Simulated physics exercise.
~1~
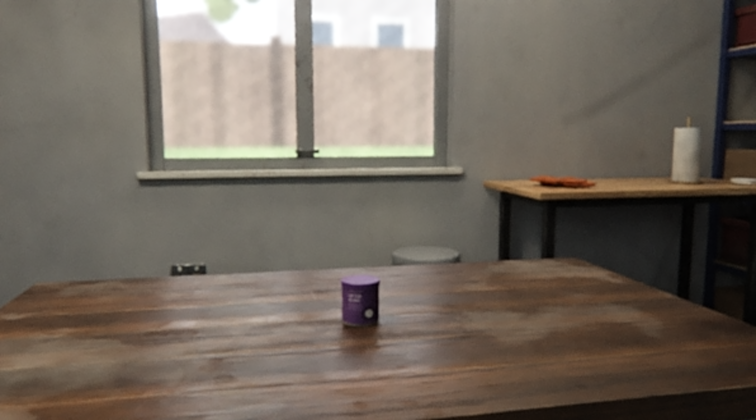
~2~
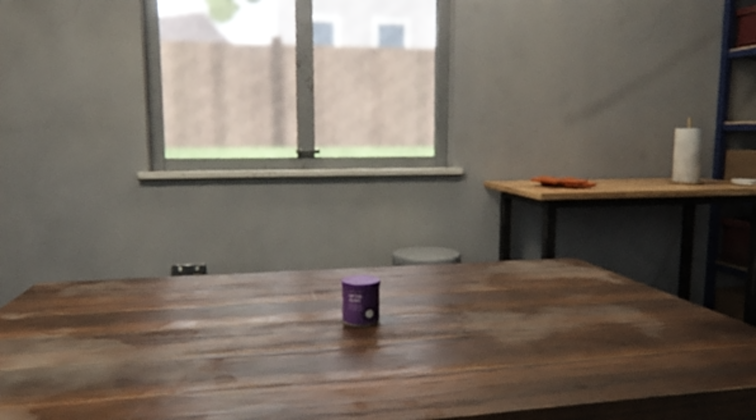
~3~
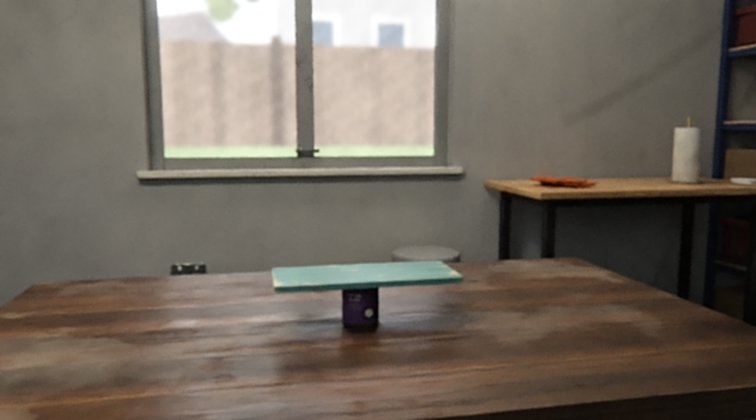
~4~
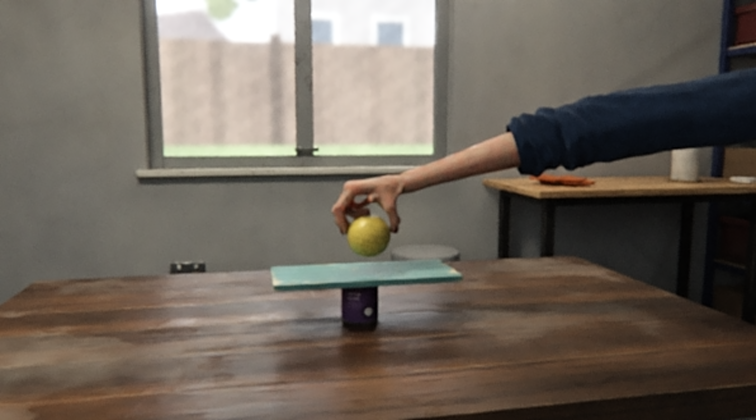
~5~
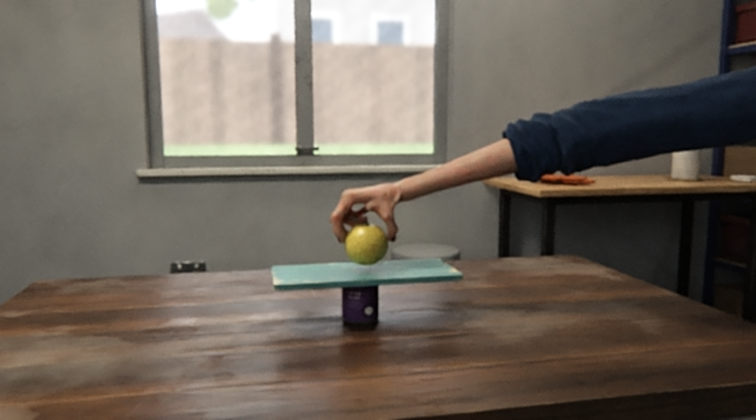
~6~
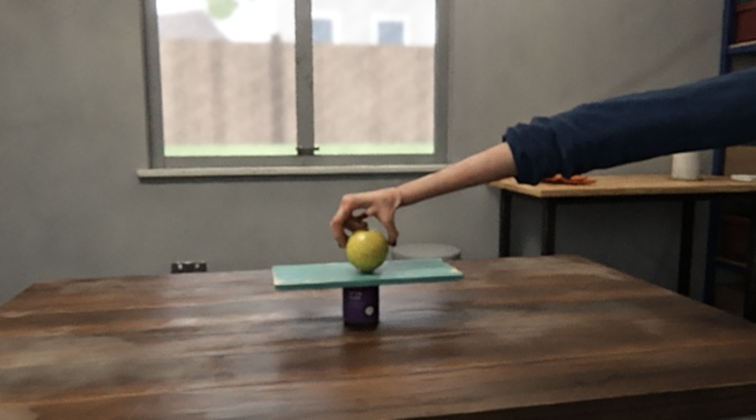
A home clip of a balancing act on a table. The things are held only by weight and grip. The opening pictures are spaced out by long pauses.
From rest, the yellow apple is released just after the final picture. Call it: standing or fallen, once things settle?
Standing.
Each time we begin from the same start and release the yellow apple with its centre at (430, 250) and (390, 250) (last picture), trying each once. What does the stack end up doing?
First release - toppled; second release - upright.
Then, 0.30 s after the last picture, nothing has stirred.
Then, 0.70 s after the last picture, yellow apple resting near (367, 250).
At rest, all 3 in place. Seen from the same camera at the end, yellow apple near (367, 250). The stack keeps its balance.
